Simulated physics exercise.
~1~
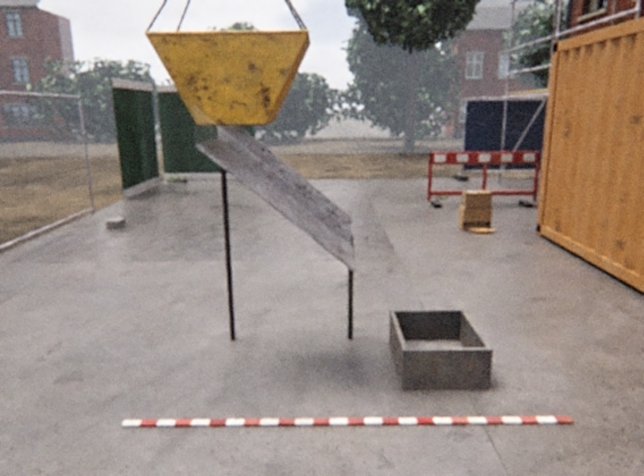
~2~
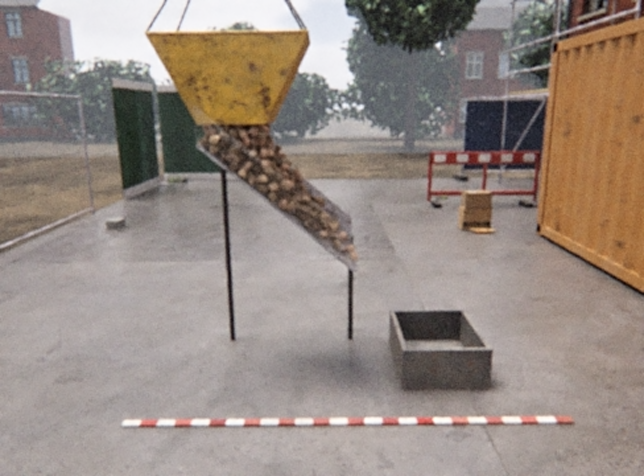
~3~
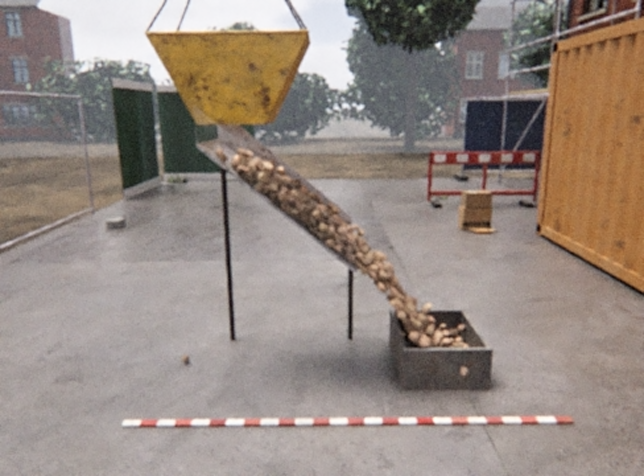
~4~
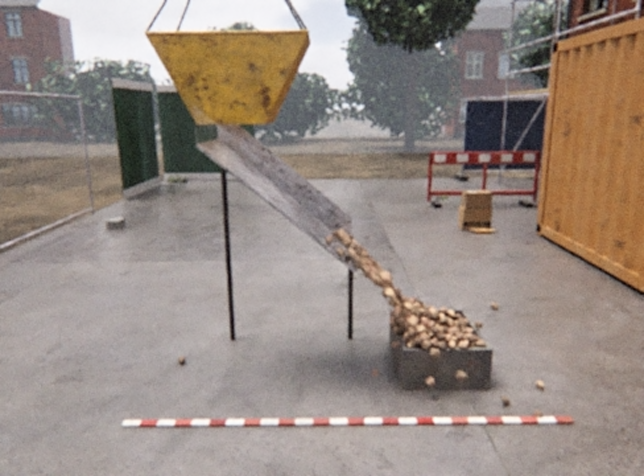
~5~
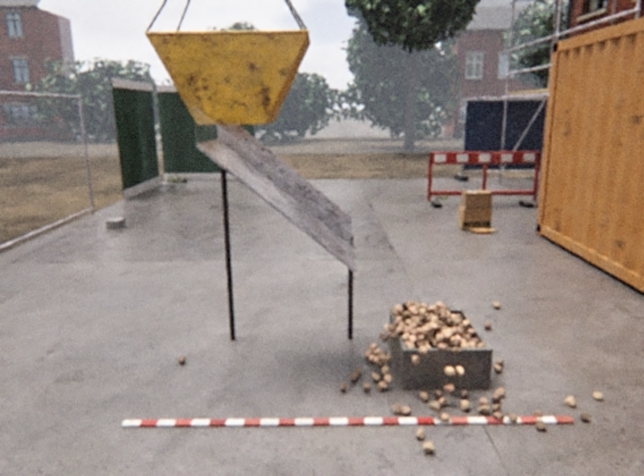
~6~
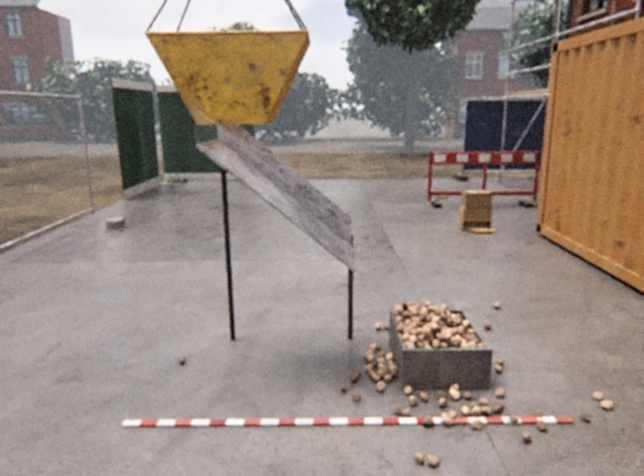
The clip opens on a concrete yard where a yellow hopper hangs still above a sloping steel chute, with an open grey bin to the lower right and a red and white staff on the ground. Brownish stones pour from the bottom of the hopper and cover the chute. They slide down to the right and drop off its lower end into the bin. The chute empties from the top as the stones heap up above the rim. Some spill over and scatter around the bin and past the staff. At the end, the stones rest, most of them piled in the bin.
